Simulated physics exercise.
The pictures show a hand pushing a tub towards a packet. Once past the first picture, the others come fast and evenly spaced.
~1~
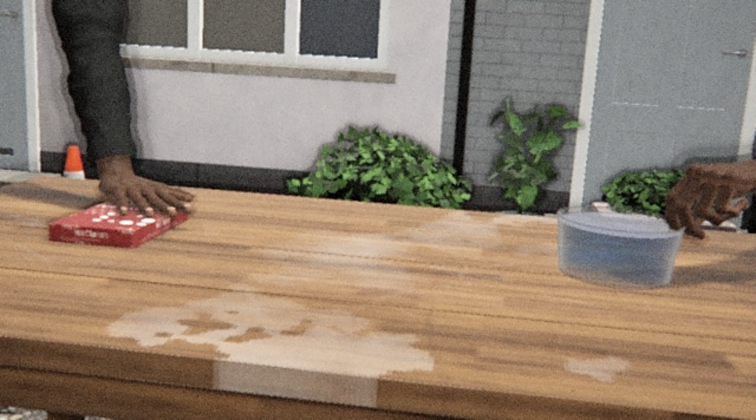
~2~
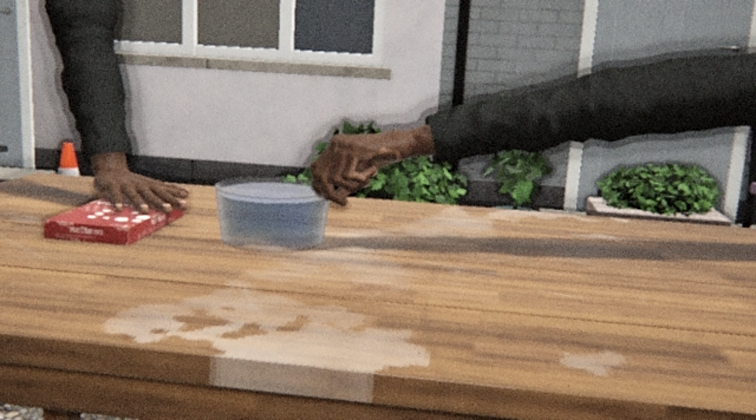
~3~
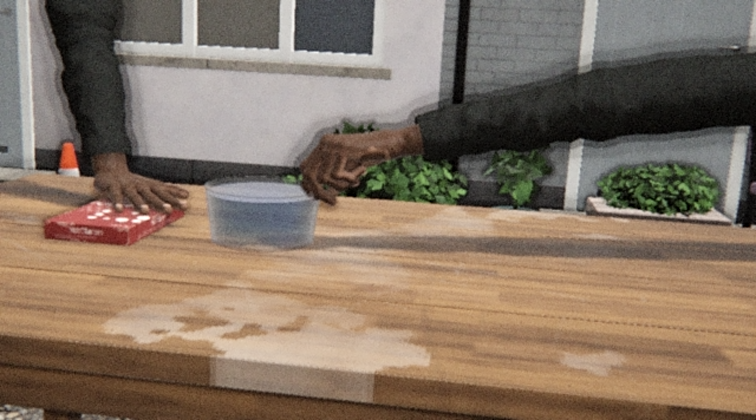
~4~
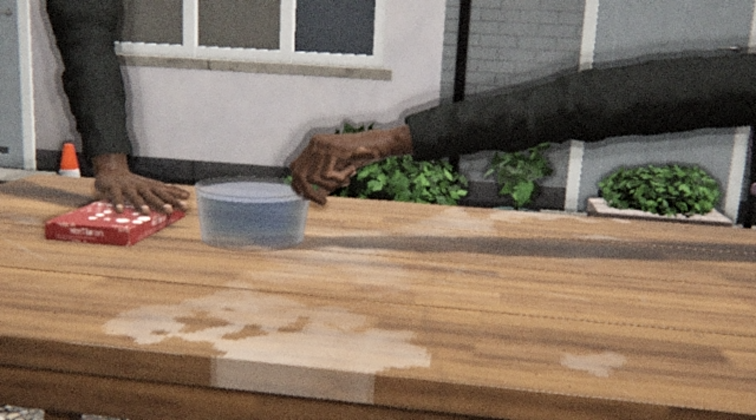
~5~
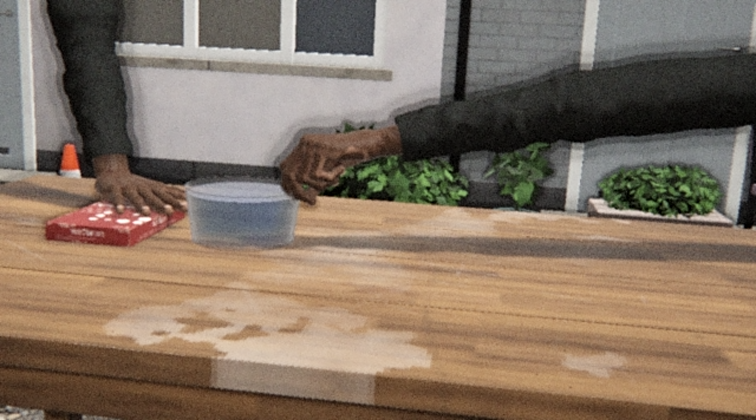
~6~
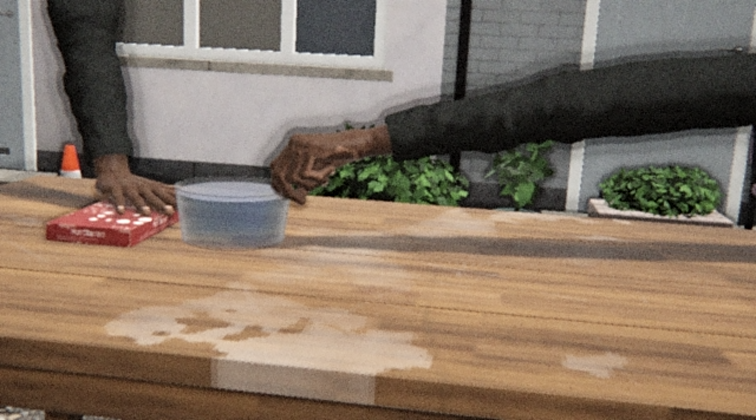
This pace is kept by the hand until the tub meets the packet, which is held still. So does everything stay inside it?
No, it ends up with a mess.
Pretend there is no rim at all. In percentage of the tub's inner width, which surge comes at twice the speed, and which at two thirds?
It would climb 25 per cent in the first case and 10 per cent in the second.
Next, the tub meets the packet.
After that, the dyed water surges up the wall; it has slopped over.
Finally, the tub stands at the packet; it has slopped over.
